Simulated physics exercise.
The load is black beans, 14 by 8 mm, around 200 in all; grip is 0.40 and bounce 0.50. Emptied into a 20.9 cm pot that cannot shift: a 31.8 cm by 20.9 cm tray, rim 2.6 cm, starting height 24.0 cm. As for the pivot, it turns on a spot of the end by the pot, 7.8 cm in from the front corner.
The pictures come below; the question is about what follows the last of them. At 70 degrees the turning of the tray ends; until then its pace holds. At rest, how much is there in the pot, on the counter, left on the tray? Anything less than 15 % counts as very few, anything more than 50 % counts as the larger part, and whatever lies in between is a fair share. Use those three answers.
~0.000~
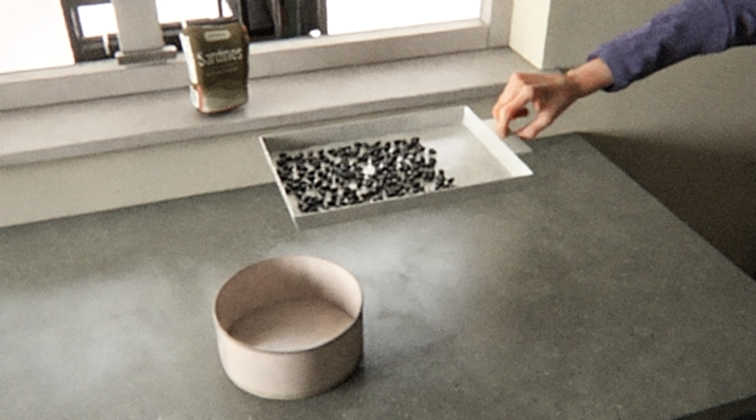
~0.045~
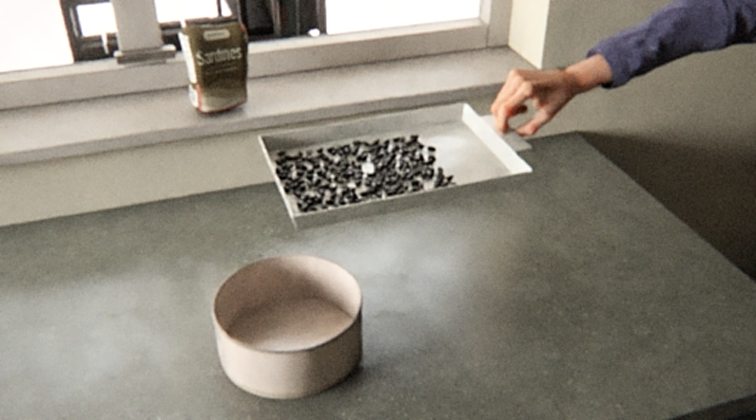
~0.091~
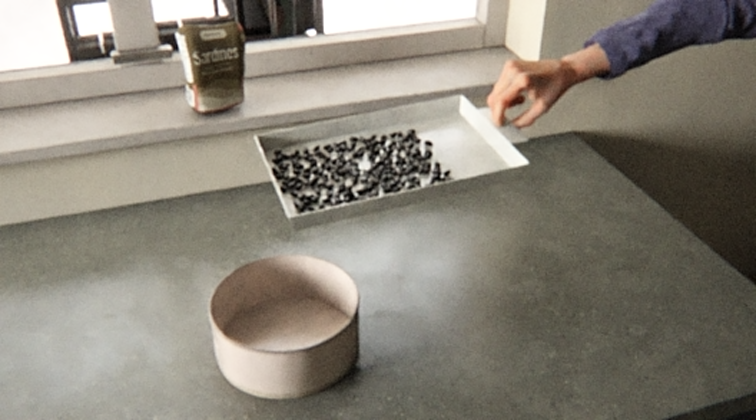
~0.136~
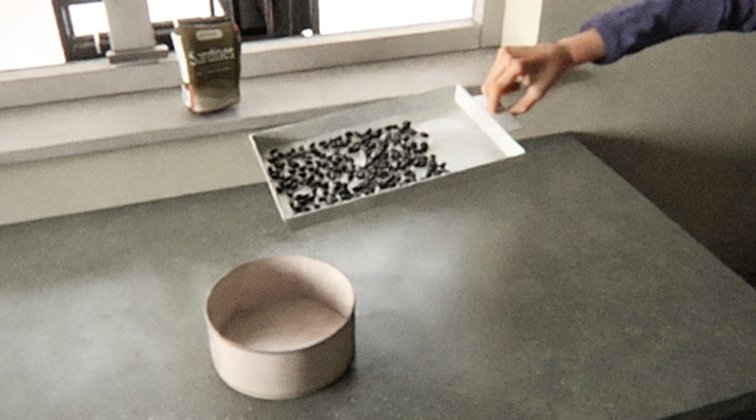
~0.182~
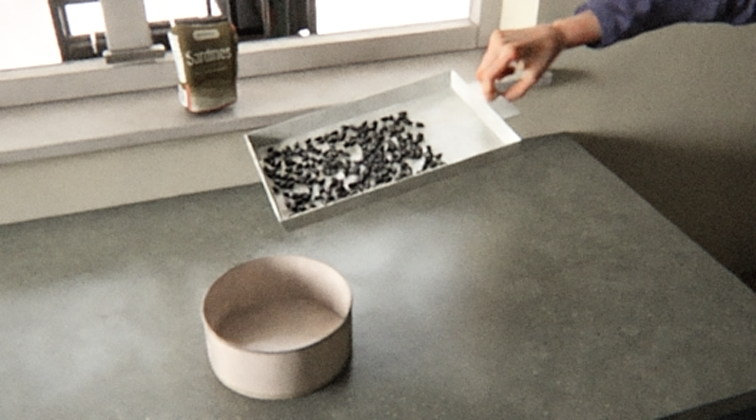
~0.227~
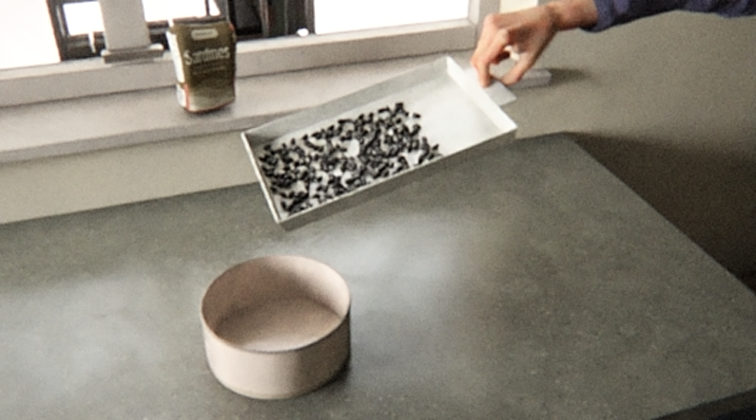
Pot: A fair share. Counter: Very few. Tray: The larger part.
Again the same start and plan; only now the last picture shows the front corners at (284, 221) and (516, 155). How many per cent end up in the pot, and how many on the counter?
Per cent by place - pot 70, counter 0.
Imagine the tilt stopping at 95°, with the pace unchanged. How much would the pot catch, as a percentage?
90 per cent.
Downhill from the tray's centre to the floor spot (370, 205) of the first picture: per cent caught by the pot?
The share comes to about 60 in a hundred.
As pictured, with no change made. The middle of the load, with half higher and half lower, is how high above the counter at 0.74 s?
Some 28 cm above the counter.
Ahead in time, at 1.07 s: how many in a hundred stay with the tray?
Some 70 per cent of the load.
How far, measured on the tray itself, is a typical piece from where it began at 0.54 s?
It has moved some 5 cm from its start.
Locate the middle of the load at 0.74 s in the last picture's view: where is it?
Somewhere about (277, 182) in the last view.
Then, at 0.54 s, tilt 42 degrees; the tray holds 100 %, the pot 0 %.
Then, at 0.74 s, tilt 60 degrees; the tray holds 100 %, the pot 0 %.
After 1.07 s, tilt 70 degrees; the tray holds 70 %, the pot 20 %.
In the end, at 2.2 s, pot 30 %, counter 5 %, tray 65 %.
